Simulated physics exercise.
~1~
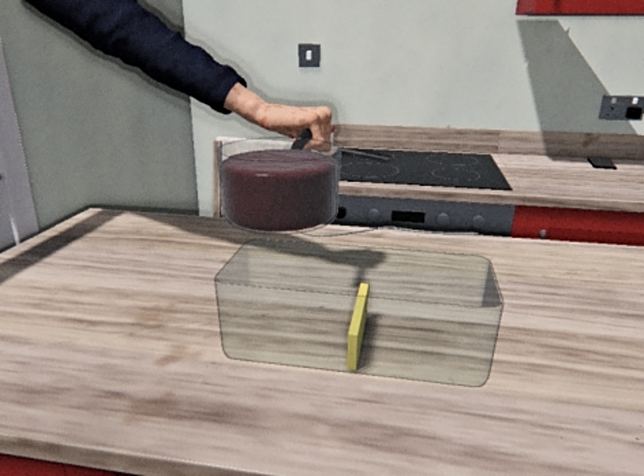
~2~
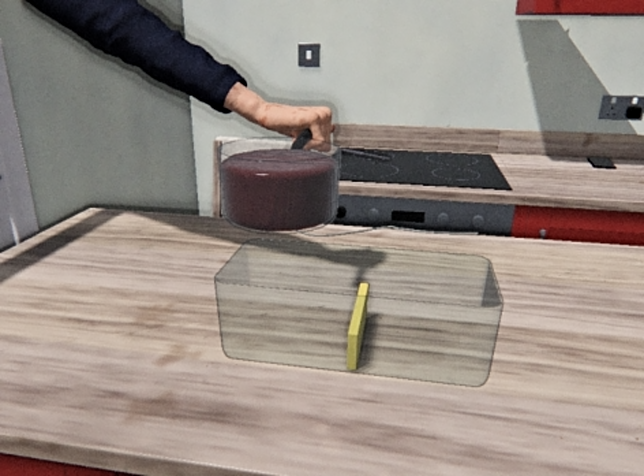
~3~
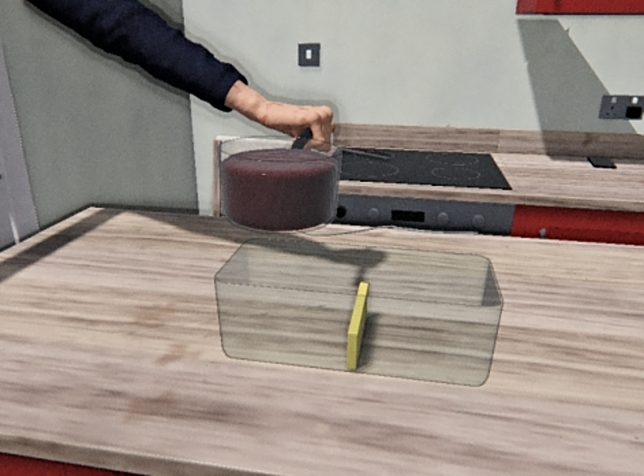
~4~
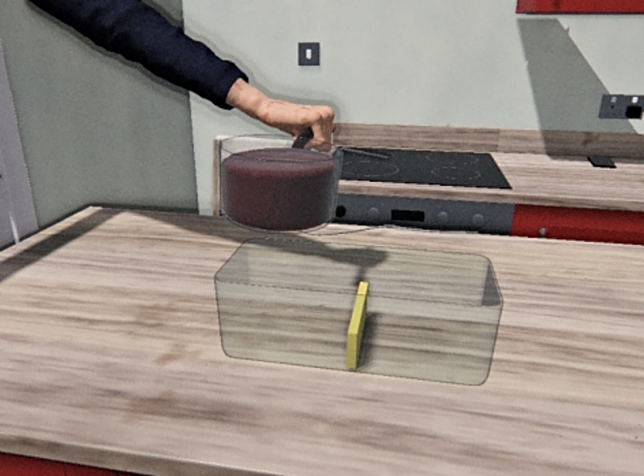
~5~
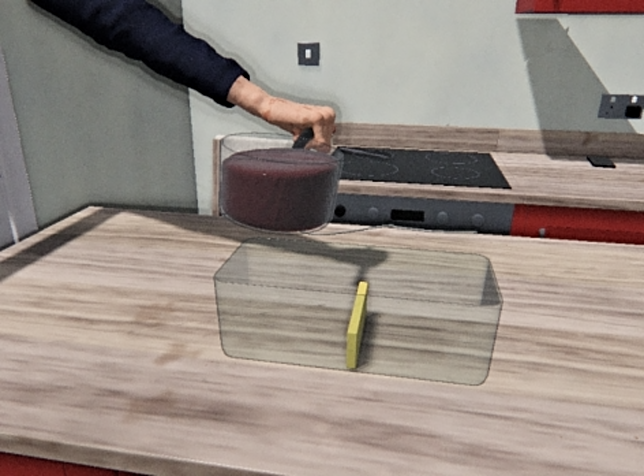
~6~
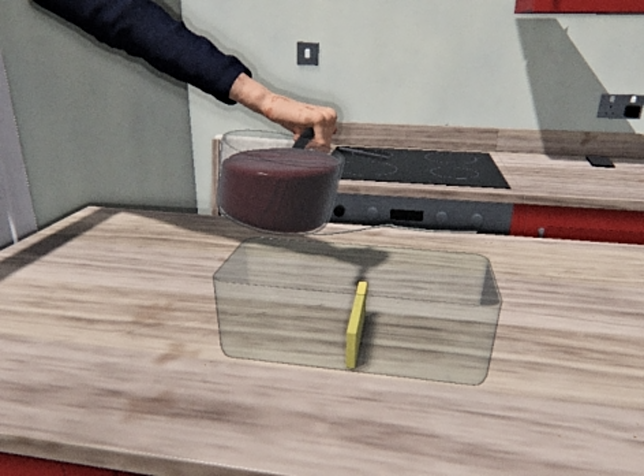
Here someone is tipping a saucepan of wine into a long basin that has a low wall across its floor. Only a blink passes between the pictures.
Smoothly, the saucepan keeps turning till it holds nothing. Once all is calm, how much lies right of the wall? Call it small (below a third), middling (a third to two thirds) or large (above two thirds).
Large.
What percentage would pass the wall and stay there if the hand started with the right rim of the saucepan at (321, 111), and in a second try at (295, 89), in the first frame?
It comes to about 75 %, followed by about 55 %.
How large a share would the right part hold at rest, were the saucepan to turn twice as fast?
I'd say roughly 80 in every hundred ends up there.
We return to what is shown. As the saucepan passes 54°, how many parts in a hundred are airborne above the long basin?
Share in flight: Approx. 20 %.
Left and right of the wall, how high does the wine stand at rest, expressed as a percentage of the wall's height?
Some 20 per cent left and 80 right.
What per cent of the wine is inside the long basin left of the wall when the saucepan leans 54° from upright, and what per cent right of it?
About 0 per cent on the left and 10 on the right.
A moment on, the saucepan is tipped part way and 70 per cent is still to pour, 1 is left of the wall and 11 right of it.
Next, the saucepan is tipped on its side and 22 per cent is still to pour, 3 is left of the wall and 67 right of it.
Then the saucepan is tipped on its side and 5 per cent is still to pour, 12 is left of the wall and 81 right of it.
Later the saucepan is tipped on its side and 1 per cent is still to pour, 17 is left of the wall and 81 right of it.
In the end 18 per cent lies left of the wall, 81 right of it and 0 outside.
